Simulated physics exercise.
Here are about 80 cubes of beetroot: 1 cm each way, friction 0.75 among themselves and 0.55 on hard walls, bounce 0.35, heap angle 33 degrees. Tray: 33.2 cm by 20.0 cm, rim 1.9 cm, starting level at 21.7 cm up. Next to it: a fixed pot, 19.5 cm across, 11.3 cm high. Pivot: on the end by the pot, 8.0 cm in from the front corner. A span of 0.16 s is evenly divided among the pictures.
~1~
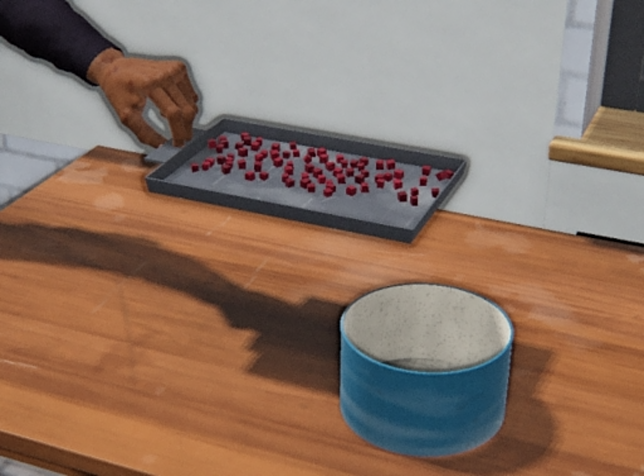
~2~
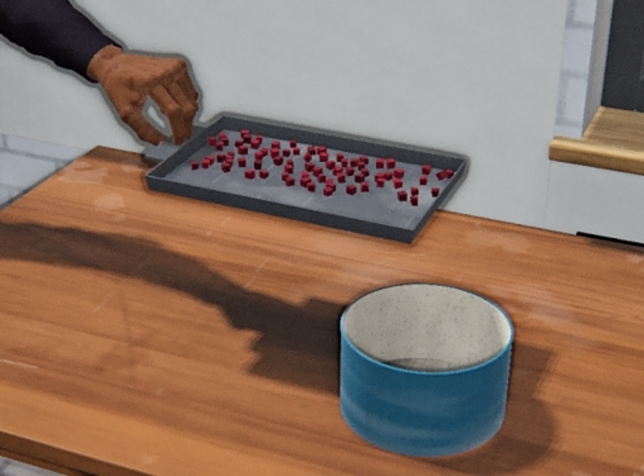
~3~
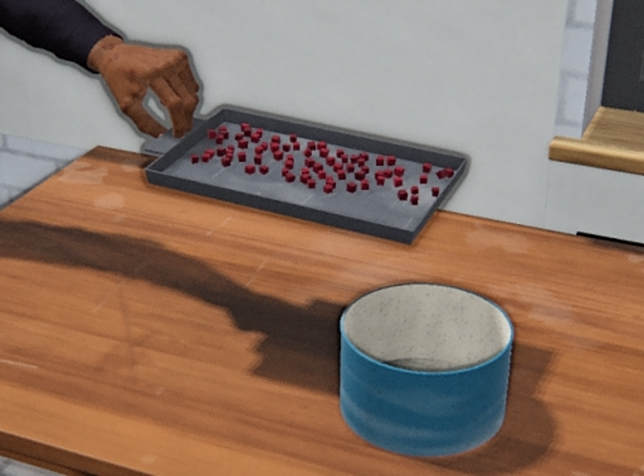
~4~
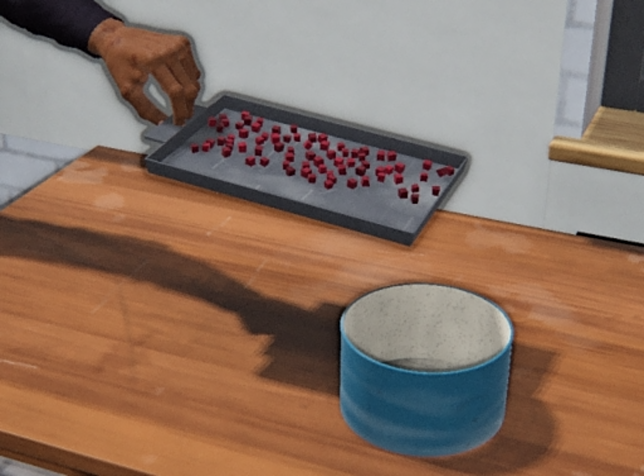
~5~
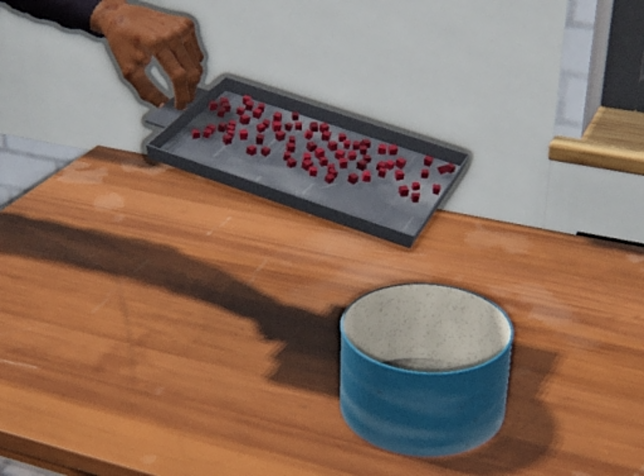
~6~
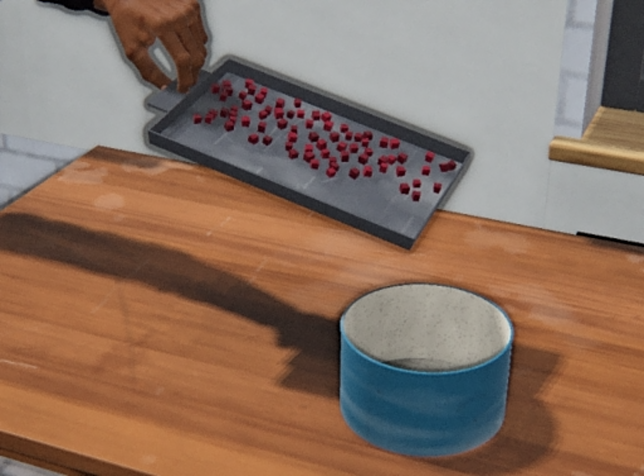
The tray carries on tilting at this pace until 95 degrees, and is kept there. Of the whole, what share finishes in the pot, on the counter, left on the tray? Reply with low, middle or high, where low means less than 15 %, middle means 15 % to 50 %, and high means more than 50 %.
My answer: Pot - high; counter - low; left on the tray - low.
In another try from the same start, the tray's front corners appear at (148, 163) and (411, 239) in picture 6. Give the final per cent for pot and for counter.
In the pot: 85 per cent; on the counter: 10 per cent.
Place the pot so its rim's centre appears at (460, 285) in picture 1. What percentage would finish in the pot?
Roughly 25 percent would end up there.
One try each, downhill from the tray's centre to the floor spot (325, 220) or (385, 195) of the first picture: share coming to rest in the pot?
I'd put it at roughly 60 per cent for the first tilt and roughly 10 per cent for the second.
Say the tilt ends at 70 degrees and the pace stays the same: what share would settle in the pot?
Around 75 per cent, then.
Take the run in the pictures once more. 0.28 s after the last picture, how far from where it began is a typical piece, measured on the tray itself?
By then it sits near 2 cm from where it began.
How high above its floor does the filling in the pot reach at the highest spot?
Some 2.0 cm above the floor.
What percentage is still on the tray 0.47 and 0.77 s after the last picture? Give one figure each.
First 90, then 5.
Then, 0.28 s after the last picture, tilt 55 degrees; the tray holds 100 %, the pot 0 %.
Then, 0.47 s after the last picture, tilt 82 degrees; the tray holds 90 %, the pot 0 %.
Then, 0.77 s after the last picture, tilt 95 degrees; the tray holds 5 %, the pot 90 %.
In the end, pot 100 %, counter 0 %, tray 0 %.
